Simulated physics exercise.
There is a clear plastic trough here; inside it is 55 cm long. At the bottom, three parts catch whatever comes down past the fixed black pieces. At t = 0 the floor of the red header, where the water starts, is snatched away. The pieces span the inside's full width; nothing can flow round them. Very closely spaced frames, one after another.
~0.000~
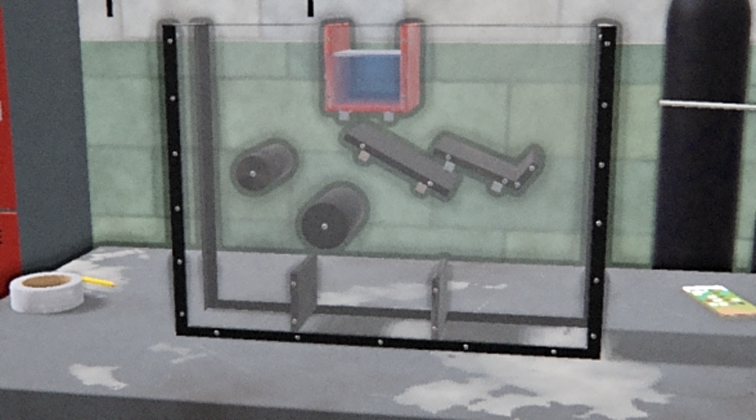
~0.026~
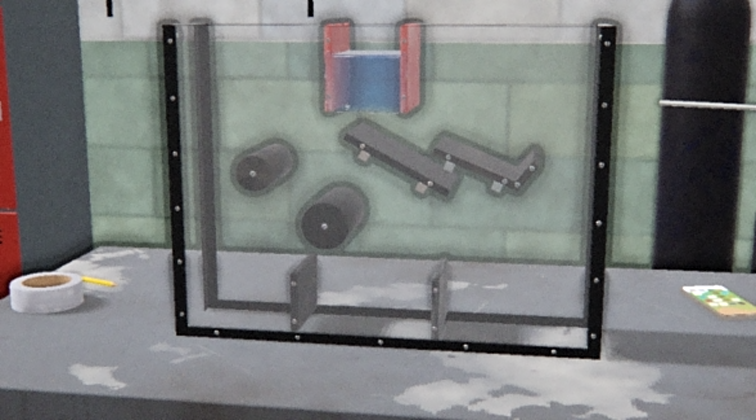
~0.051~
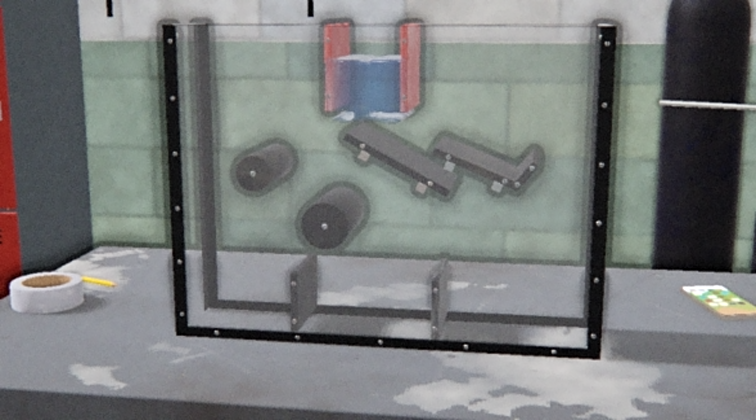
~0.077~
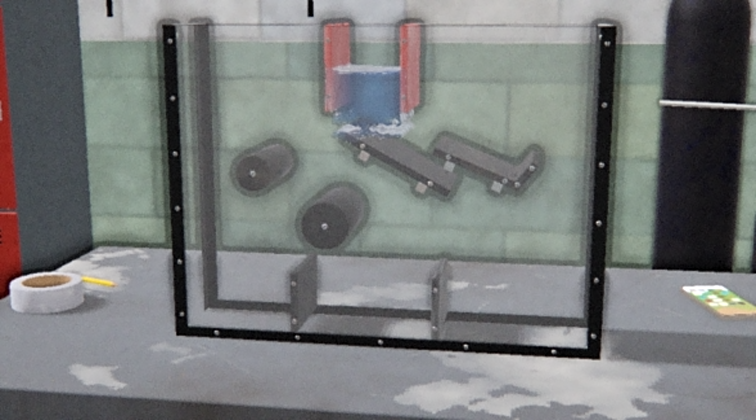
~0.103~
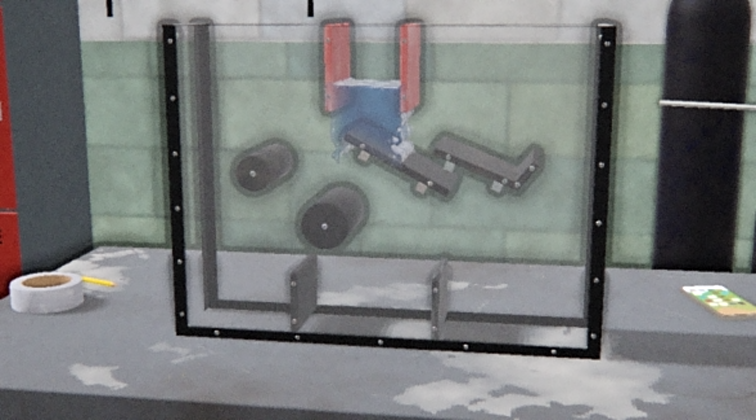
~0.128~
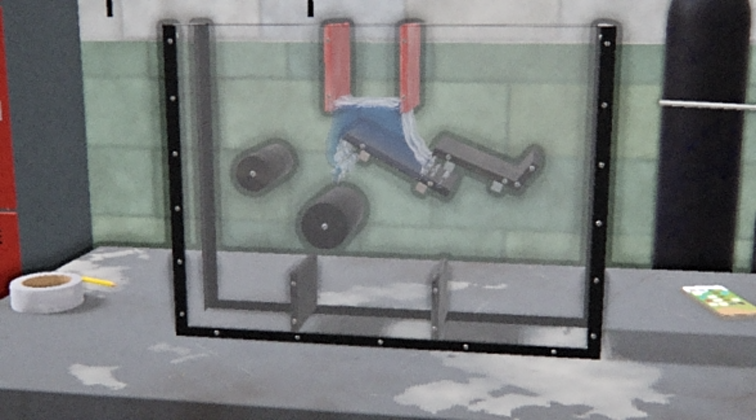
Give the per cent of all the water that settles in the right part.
Close to 65 per cent.
Then, 0.23 s in, 10 per cent is down, the largest part in the left part.
Then, 0.38 s in, 76 per cent is down, the largest part in the right part.
Then, 0.75 s in, 100 per cent is down, the largest part in the right part.
Finally, the split from left to right is 28, 6 and 66 per cent.
